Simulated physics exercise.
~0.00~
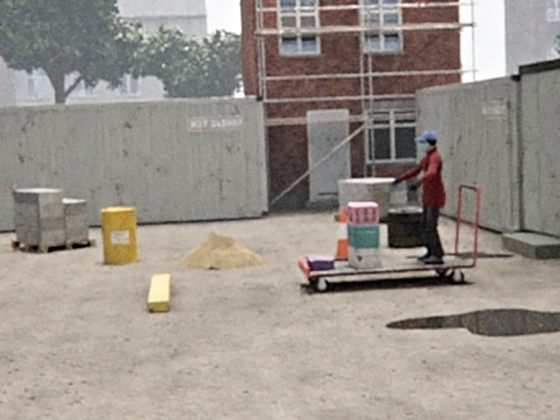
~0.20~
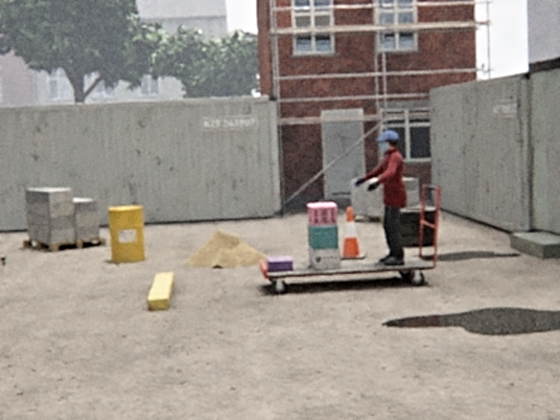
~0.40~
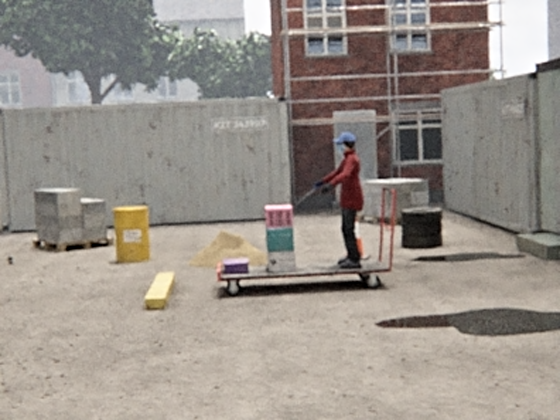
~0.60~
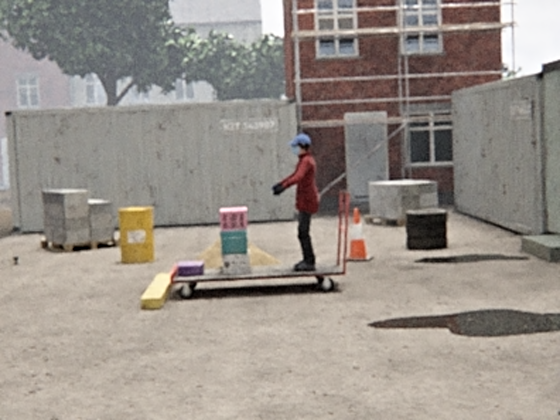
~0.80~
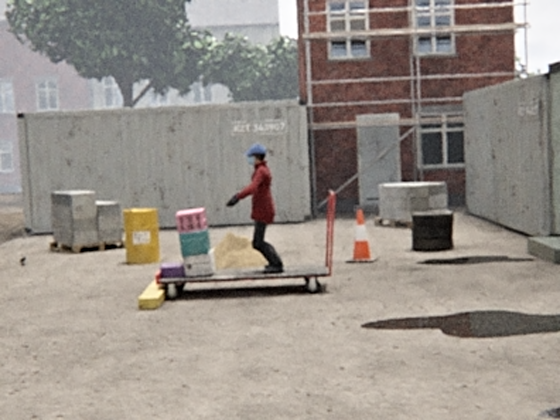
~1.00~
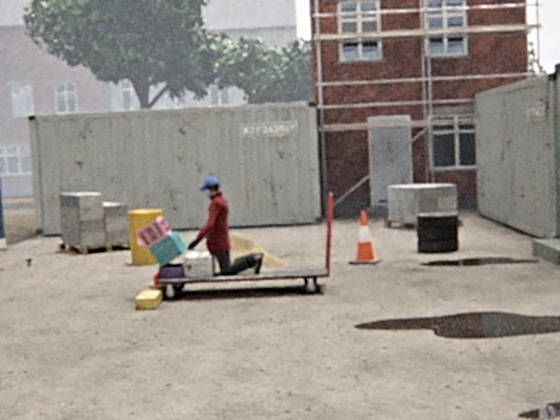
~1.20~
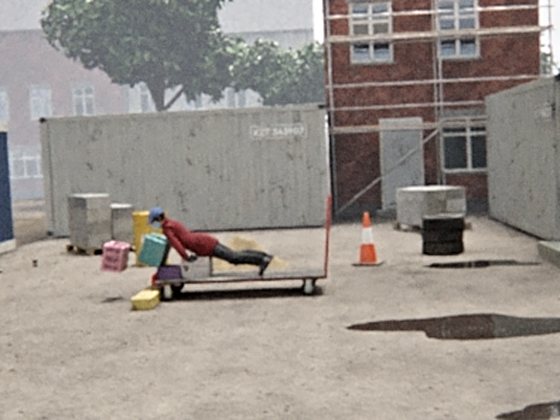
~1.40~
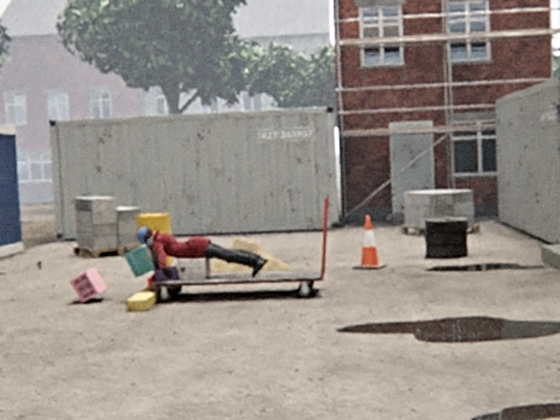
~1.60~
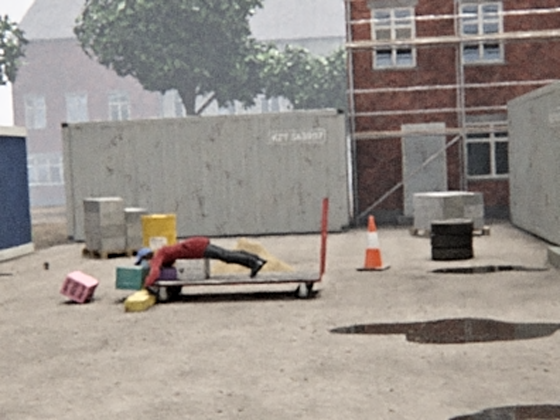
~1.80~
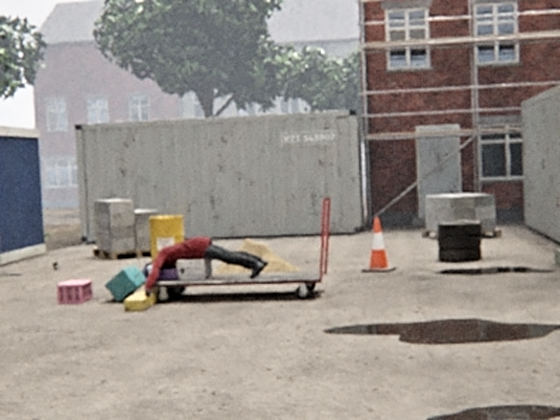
A person in a red jacket and blue cap stands on a flat goods trolley in a construction yard, seen from the side by a slowly drifting camera. Ahead of the rider are a stacked pink crate, teal toolbox and white carton, with a purple tote farther left. The trolley rolls left past an orange cone and stops against a low yellow kerb. The crate and toolbox tip forward and tumble off the front as the rider drops to the knees, then falls flat. The rider ends face down, draped over the front edge, with the carton and tote still aboard.
